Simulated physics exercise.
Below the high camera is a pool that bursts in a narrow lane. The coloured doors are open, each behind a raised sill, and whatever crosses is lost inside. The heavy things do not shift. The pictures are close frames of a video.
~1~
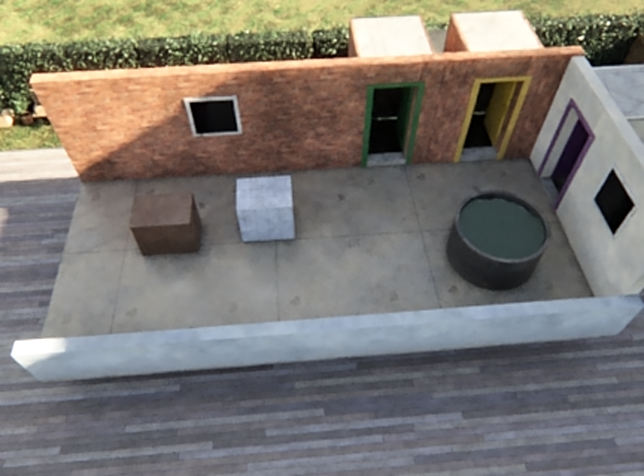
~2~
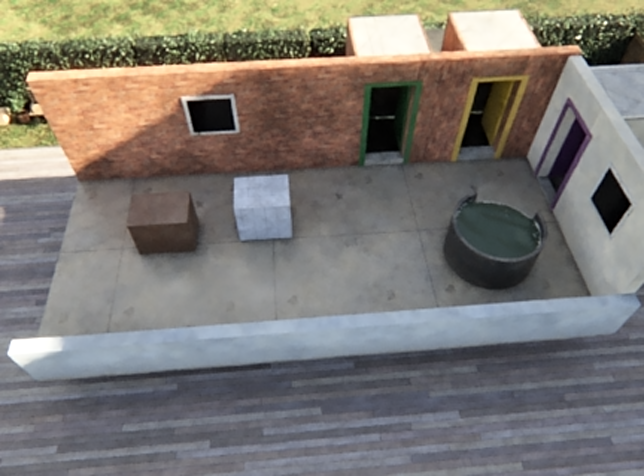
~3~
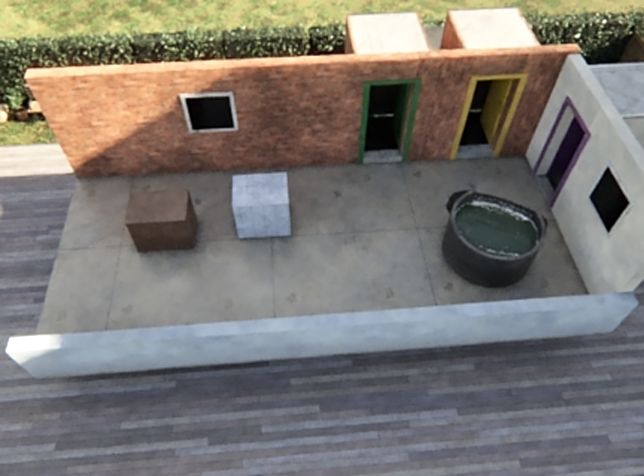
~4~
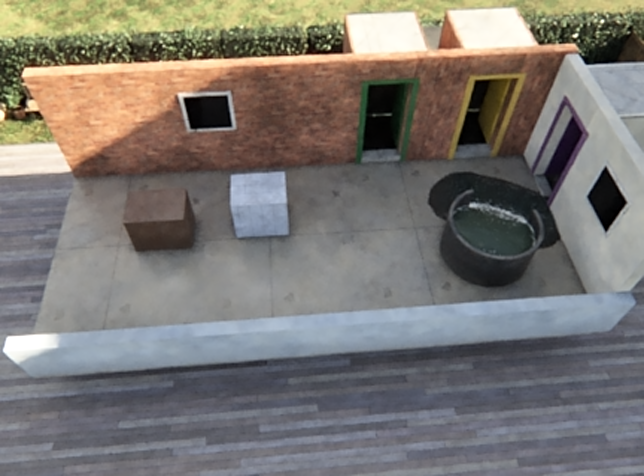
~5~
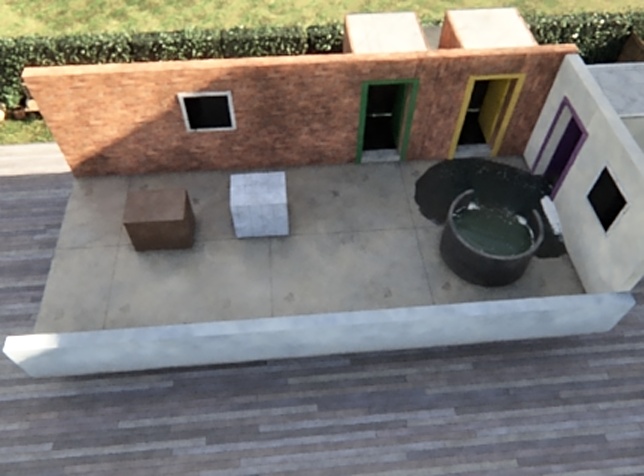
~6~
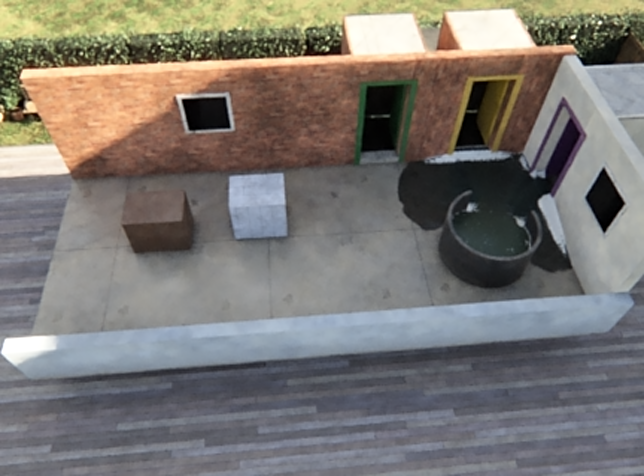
In a walled yard with coloured doorways and two blocks, a round pool sat still, then water broke out of its far side and spread in a dark sheet toward the brick and white walls.
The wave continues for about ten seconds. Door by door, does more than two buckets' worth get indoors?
Door by door: Green door - no; yellow door - yes; purple door - yes.
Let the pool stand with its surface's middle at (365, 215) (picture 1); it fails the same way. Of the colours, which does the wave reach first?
Answer: The green-painted one.
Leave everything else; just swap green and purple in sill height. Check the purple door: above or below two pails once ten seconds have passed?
Door by door: The purple door rises above.
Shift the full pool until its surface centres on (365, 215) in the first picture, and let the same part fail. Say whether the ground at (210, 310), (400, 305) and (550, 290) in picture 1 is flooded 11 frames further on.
Point by point: Still bare; still bare; still bare.
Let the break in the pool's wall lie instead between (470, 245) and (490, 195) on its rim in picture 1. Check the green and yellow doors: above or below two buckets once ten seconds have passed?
Result - green door: Clears the line; yellow door: Misses the line.
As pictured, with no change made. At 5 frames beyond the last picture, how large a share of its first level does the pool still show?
Roughly 38 %.
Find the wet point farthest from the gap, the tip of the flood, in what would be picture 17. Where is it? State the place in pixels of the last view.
Best guess: Near (289, 171).
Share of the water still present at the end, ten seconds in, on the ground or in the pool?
I'd estimate close to 58 per cent.
A moment on, water covers 15 % of the floor; the green door wet at the sill, nothing in, the yellow door over two buckets in, the purple door far over two buckets in.
Next, water covers 25 % of the floor; the green door wet at the sill, nothing in, the yellow door far over two buckets in, the purple door far over two buckets in.
Then, water covers 40 % of the floor; the green door wet at the sill, nothing in, the yellow door far over two buckets in, the purple door far over two buckets in.
Later, water covers 65 % of the floor; the green door wet at the sill, nothing in, the yellow door far over two buckets in, the purple door far over two buckets in.
In the end, water covers 75 % of the floor; the green door wet at the sill, nothing in, the yellow door far over two buckets in, the purple door far over two buckets in.
